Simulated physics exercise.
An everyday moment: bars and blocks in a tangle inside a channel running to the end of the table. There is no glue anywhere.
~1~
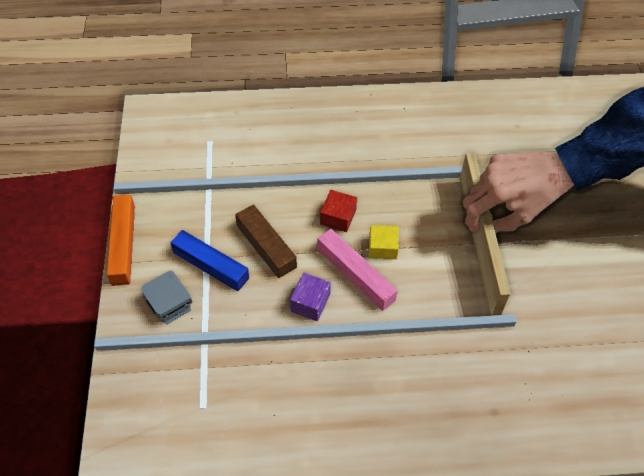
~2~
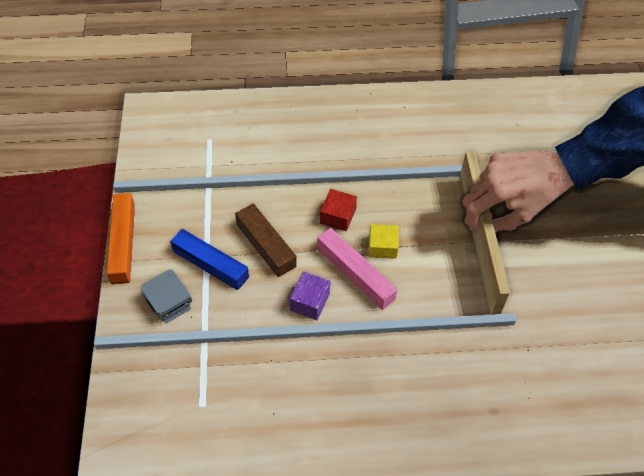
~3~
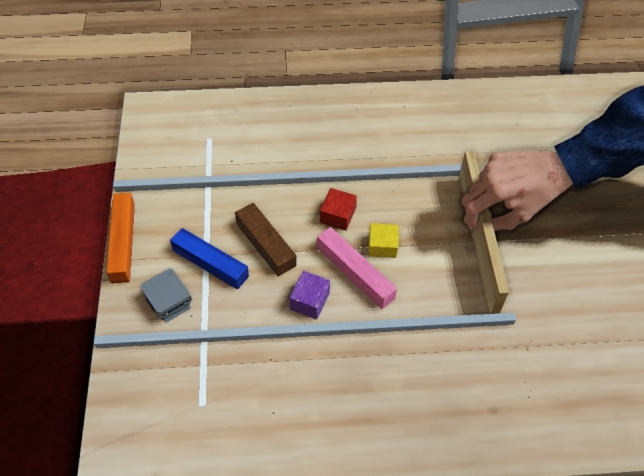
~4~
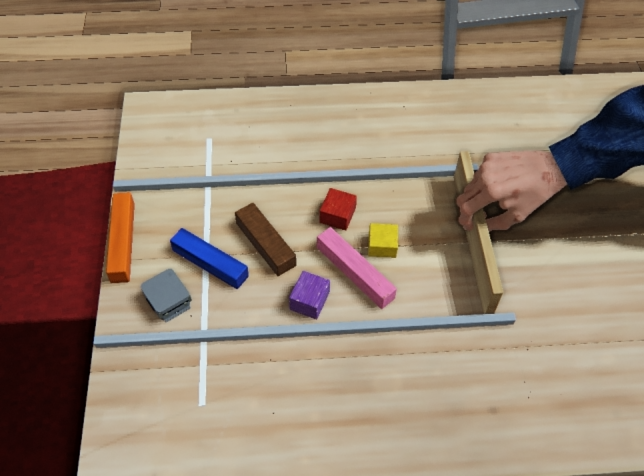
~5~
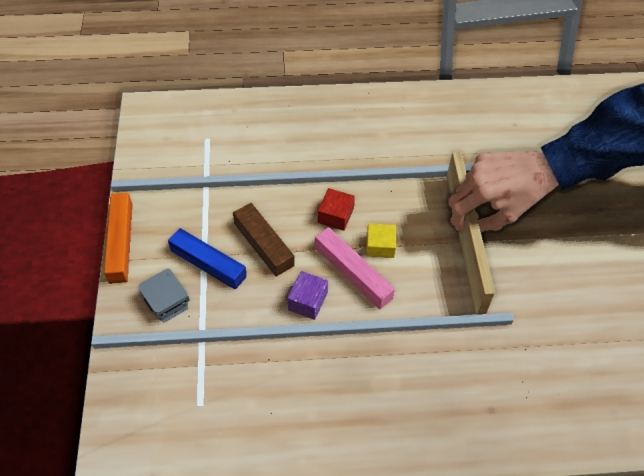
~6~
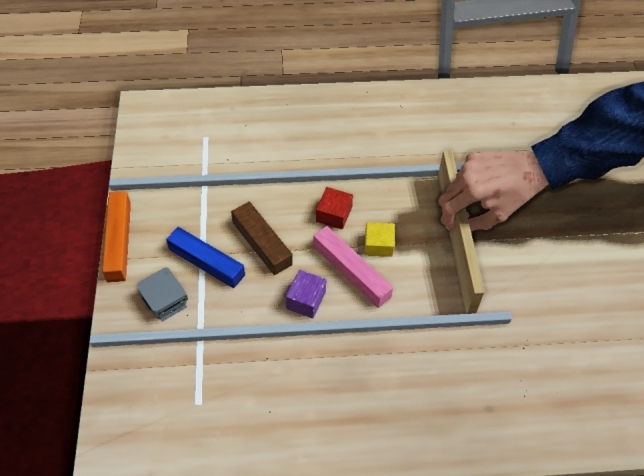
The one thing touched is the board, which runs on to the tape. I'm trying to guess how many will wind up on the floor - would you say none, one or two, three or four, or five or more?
Watch it: Hardly any - one or two - go plunging down.
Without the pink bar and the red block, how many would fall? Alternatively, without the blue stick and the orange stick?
First 0, then 0.
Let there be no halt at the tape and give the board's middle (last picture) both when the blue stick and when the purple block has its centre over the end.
Blue stick over the end: About (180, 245). Purple block over the end: About (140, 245).
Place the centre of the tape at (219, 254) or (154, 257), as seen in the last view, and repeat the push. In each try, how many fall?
Per try: 0; 4.
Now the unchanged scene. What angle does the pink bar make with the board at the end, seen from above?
Around 25 degrees.
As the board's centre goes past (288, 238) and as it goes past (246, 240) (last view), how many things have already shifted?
Well, it's 6 at the first one and 7 at the second.
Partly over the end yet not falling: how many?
Tally: 2.
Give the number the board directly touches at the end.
Looks like 3 of them, all told.
A little later, none off yet; orange stick at rest near (117, 235); grey case at rest near (163, 295); blue stick at rest near (206, 257).
Next, none off yet; orange stick at rest near (117, 235); grey case at rest near (163, 295); blue stick shifted a little near (192, 265).
When it is over, the number that fall off is one or two; down, orange stick.
